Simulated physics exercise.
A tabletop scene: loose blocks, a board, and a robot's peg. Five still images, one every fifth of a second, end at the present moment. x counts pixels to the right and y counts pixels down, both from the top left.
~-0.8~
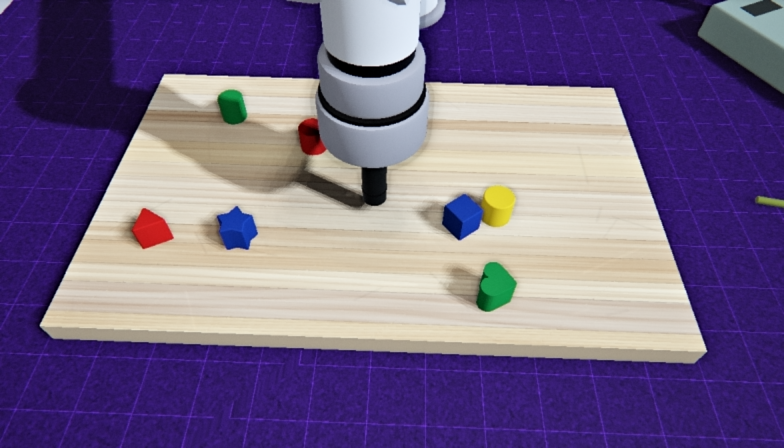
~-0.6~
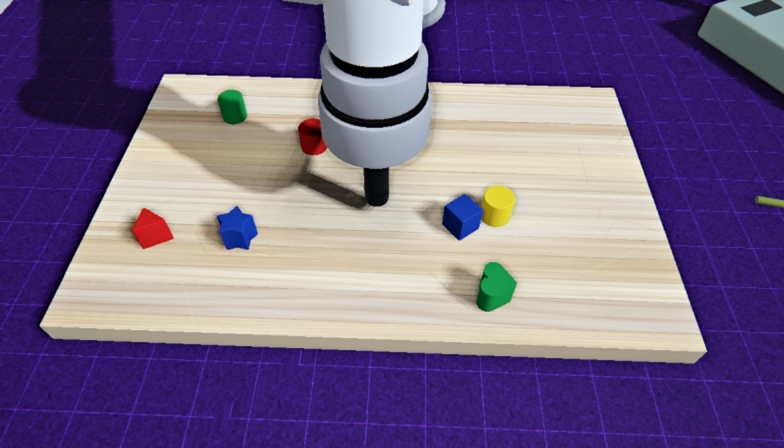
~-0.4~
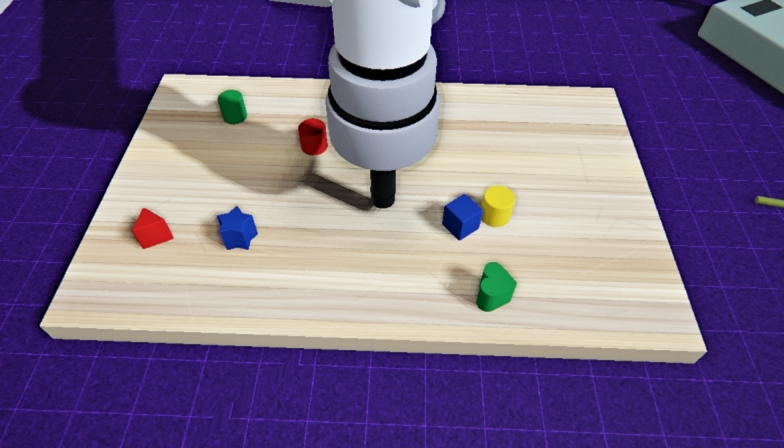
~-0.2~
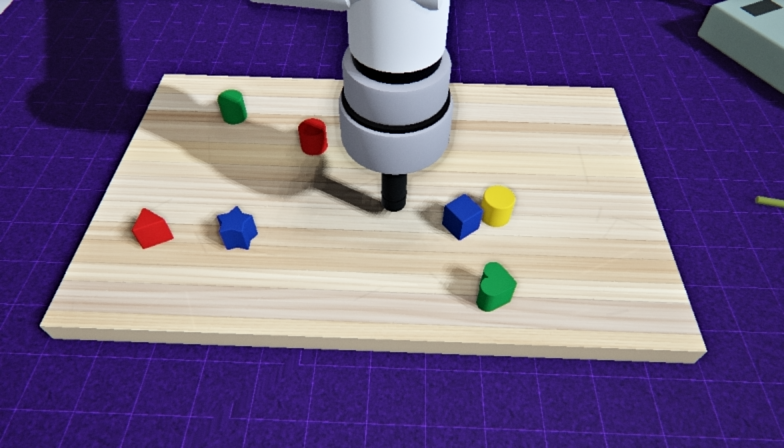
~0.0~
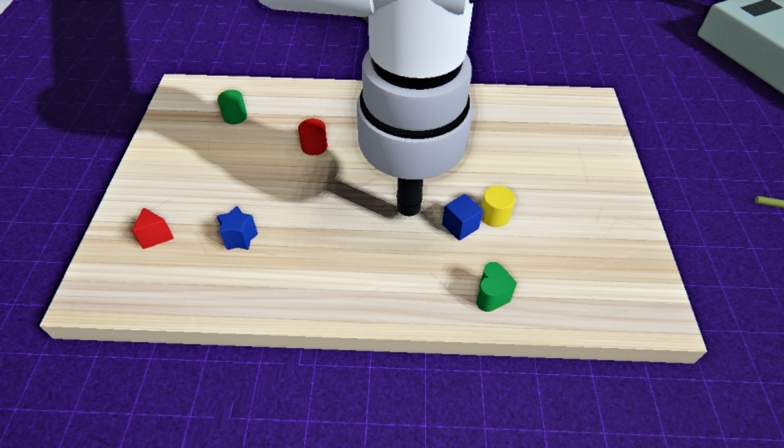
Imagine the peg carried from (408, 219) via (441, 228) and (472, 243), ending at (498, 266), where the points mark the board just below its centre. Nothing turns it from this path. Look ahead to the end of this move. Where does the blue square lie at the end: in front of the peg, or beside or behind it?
Gone from the front.
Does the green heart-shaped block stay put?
Yes, it checks out.
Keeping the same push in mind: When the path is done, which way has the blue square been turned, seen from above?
Spins counterclockwise.
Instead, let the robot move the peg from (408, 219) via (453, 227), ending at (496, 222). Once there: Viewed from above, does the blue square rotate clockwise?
Yes - that is the case.
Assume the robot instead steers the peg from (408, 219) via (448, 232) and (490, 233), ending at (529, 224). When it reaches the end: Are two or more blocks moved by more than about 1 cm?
I'd say yes.
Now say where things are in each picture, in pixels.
Tip of the peg (375, 198), middles of tops, blue square (464, 207), green heart-shaped block (497, 279), yellow circular block (500, 196), in the first picture.
Peg (377, 199), nothing pushed, in the second picture.
Peg (383, 201), nothing pushed, in the third picture.
Peg (394, 204), nothing pushed, in the fourth picture.
Peg (409, 208), blue square (464, 207), green heart-shaped block (497, 279), yellow circular block (500, 196), in the fifth picture.
The first path, step by step. One third of the way, peg (443, 217); blue square (476, 209).
Two thirds of the way, peg (474, 233); blue square (505, 217), turned 40° anticlockwise; yellow circular block (510, 195).
At the end, peg (501, 255); blue square (512, 221), turned 80° anticlockwise; green heart-shaped block unmoved; yellow circular block (510, 195).
